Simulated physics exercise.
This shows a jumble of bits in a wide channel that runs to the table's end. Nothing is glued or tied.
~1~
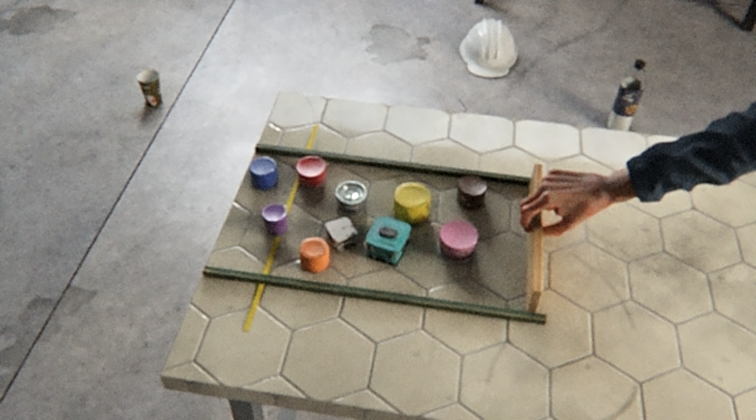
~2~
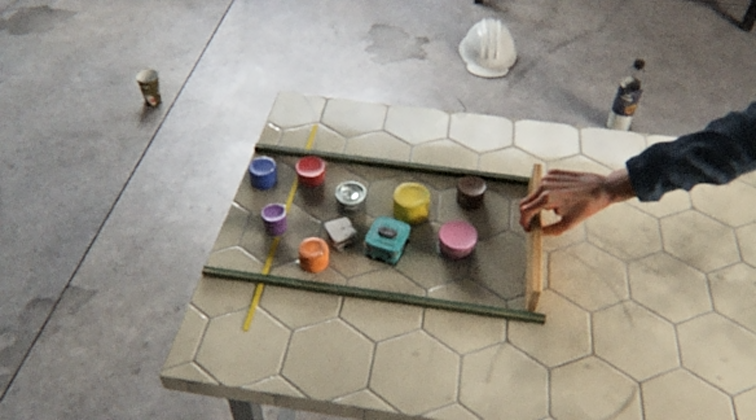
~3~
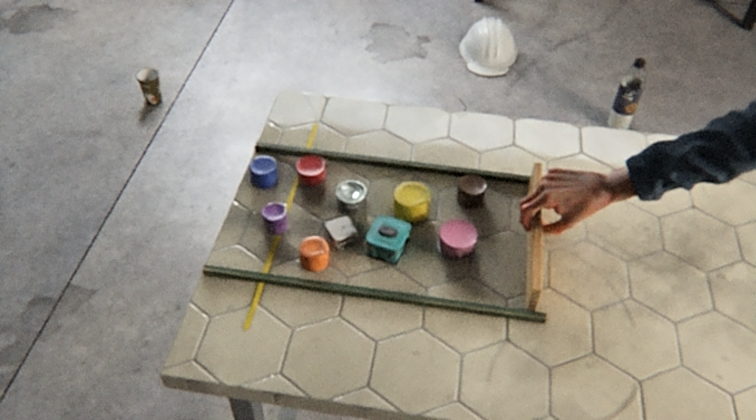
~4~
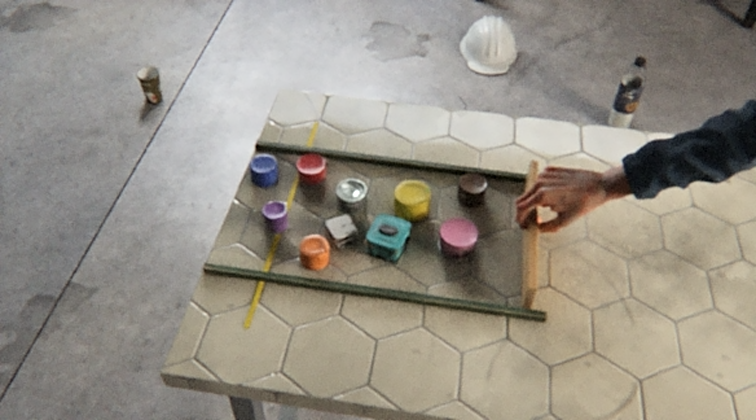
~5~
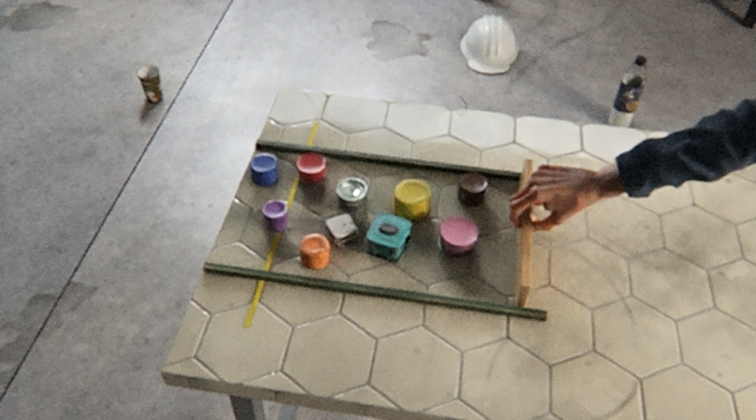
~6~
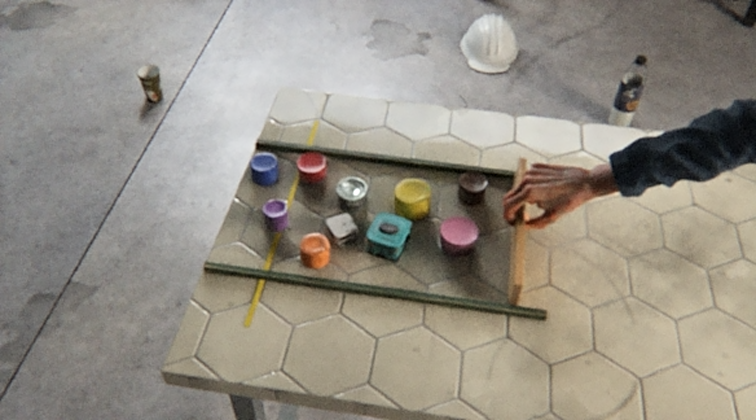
The clip shows small colourful paint pots between two dark rails on a hexagon-tiled table, while a hand at the right grips a wooden board and slides it slightly left, the pots staying almost still.
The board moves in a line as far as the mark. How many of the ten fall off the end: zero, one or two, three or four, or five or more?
Here the number that fall off is one or two.
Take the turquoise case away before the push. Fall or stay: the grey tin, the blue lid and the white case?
The grey tin survives; the blue lid comes down; the white case remains up.
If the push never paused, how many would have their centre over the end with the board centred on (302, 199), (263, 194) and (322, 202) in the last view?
It would be 0, 5 and 0.
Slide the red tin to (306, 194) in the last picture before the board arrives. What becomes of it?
It is lost.
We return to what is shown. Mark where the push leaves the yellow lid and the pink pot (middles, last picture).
About (277, 178), and the other about (268, 203).
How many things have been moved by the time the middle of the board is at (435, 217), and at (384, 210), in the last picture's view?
The counts are 3 and 7.
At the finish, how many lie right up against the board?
In contact: 5.
Soon after, none off yet; blue lid at rest near (264, 170); purple tin at rest near (276, 216); red tin at rest near (312, 169).
In the end, the number that fall off is one or two; gone, blue lid.
